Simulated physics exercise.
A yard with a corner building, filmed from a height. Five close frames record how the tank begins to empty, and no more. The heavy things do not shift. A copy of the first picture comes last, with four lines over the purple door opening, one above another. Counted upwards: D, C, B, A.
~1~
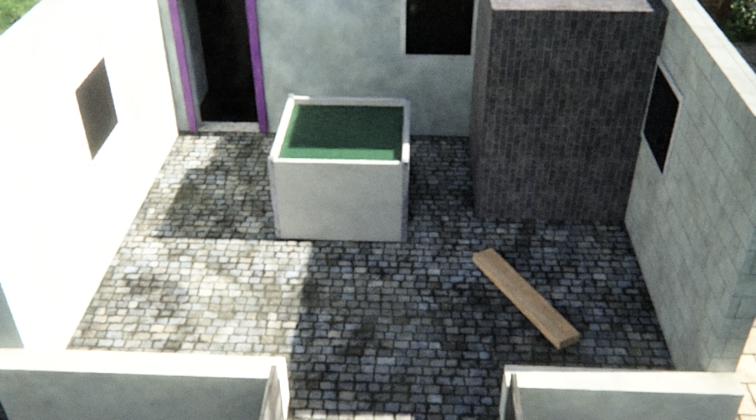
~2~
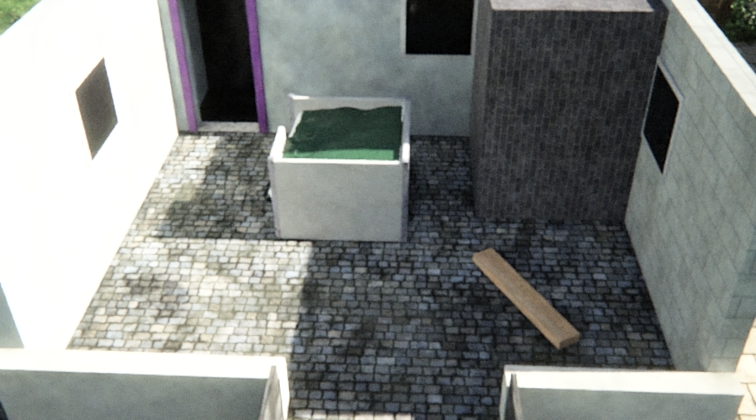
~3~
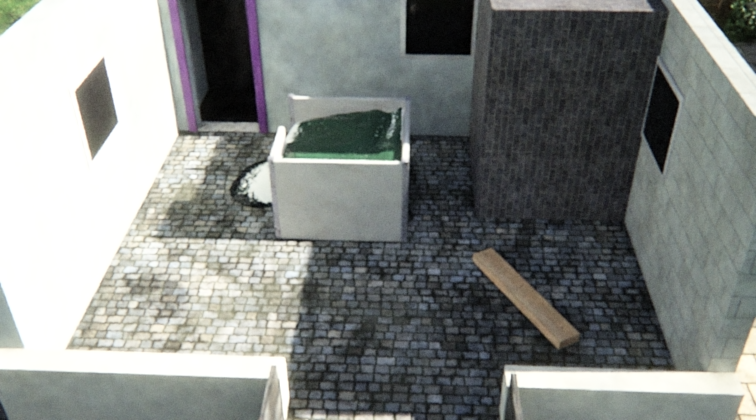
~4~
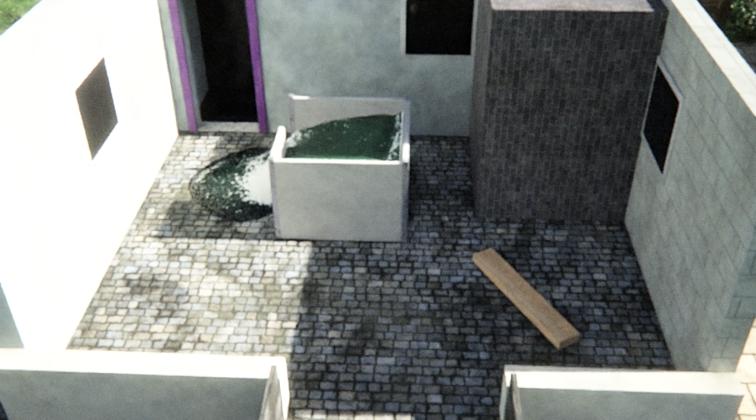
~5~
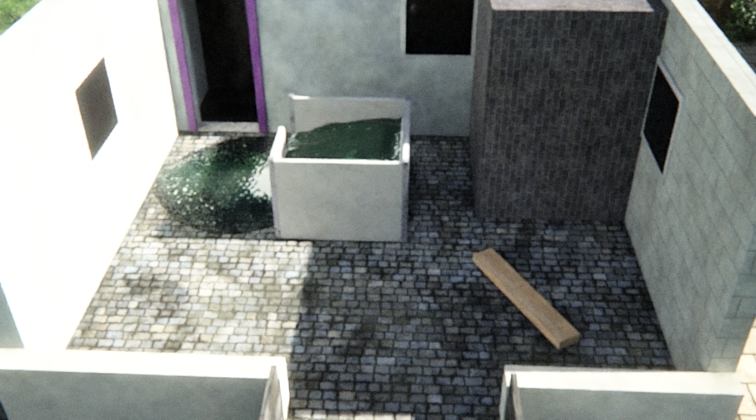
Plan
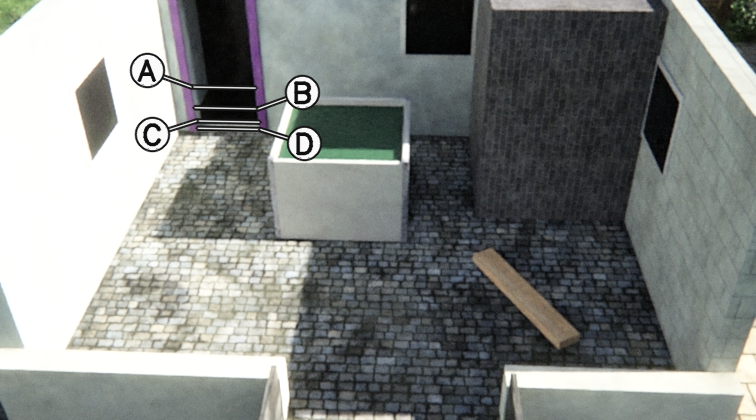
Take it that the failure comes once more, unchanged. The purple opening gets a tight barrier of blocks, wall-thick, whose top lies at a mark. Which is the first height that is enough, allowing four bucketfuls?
B.
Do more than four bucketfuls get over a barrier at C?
Yes, that goes wrong.
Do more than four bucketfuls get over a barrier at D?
Yes.
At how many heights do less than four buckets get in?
Two of them.
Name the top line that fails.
That would be C.
On the marked copy, A at (223, 87); B at (226, 108); C at (228, 121); D at (228, 128); from the bottom up D, C, B, A.
Choosing A, nothing gets over.
Choosing B, a bucket or two gets in.
Choosing C, some 15 bucketfuls get in.
Choosing D, dozens of bucketfuls pour in.
